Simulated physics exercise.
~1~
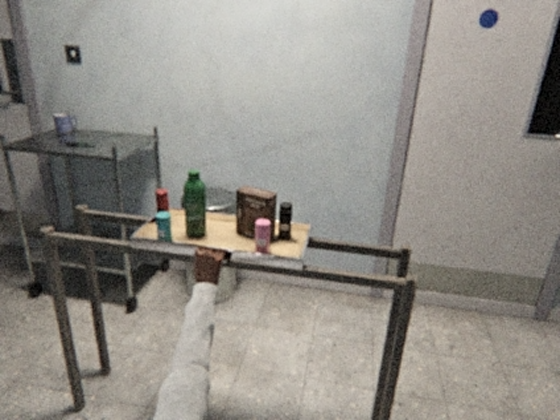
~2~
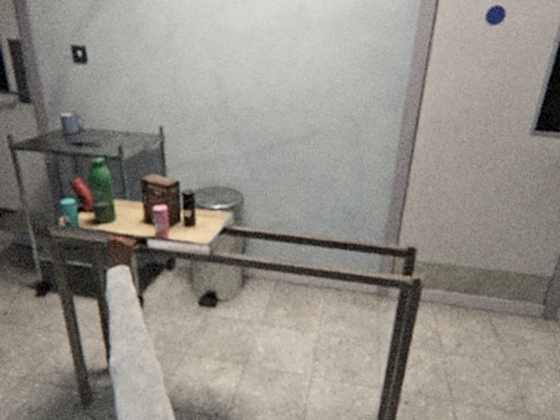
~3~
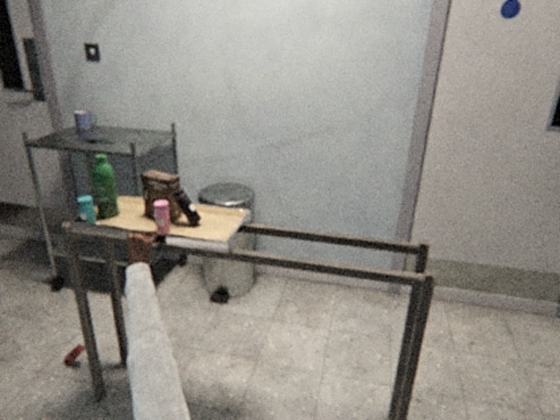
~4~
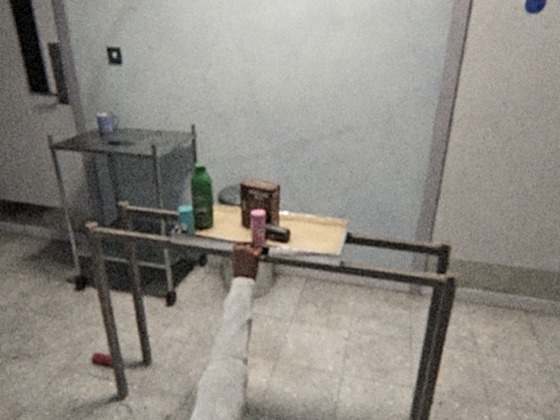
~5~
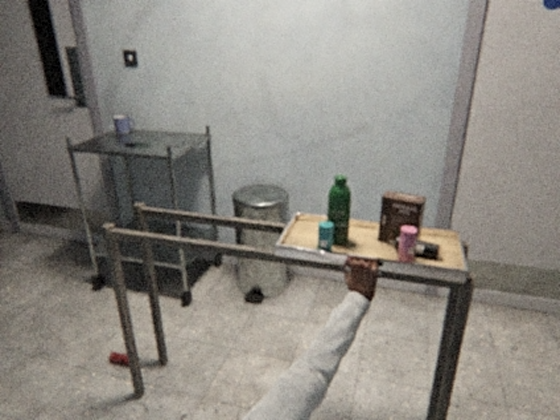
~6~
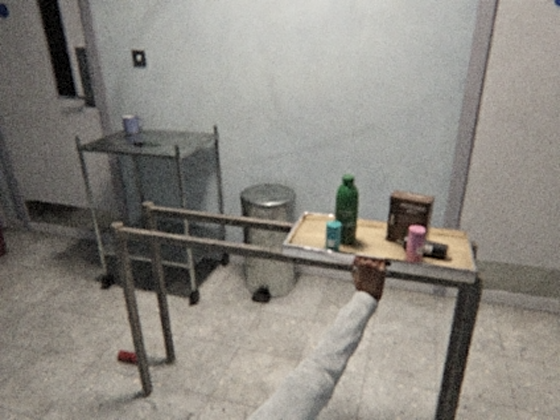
In the video, a hand slides a wooden tray of bottles, shakers and a brown packet left along a metal rack, and the red shaker tips and falls to the floor. The hand then moves the tray right, where the black shaker lies toppled and the rest stand upright.
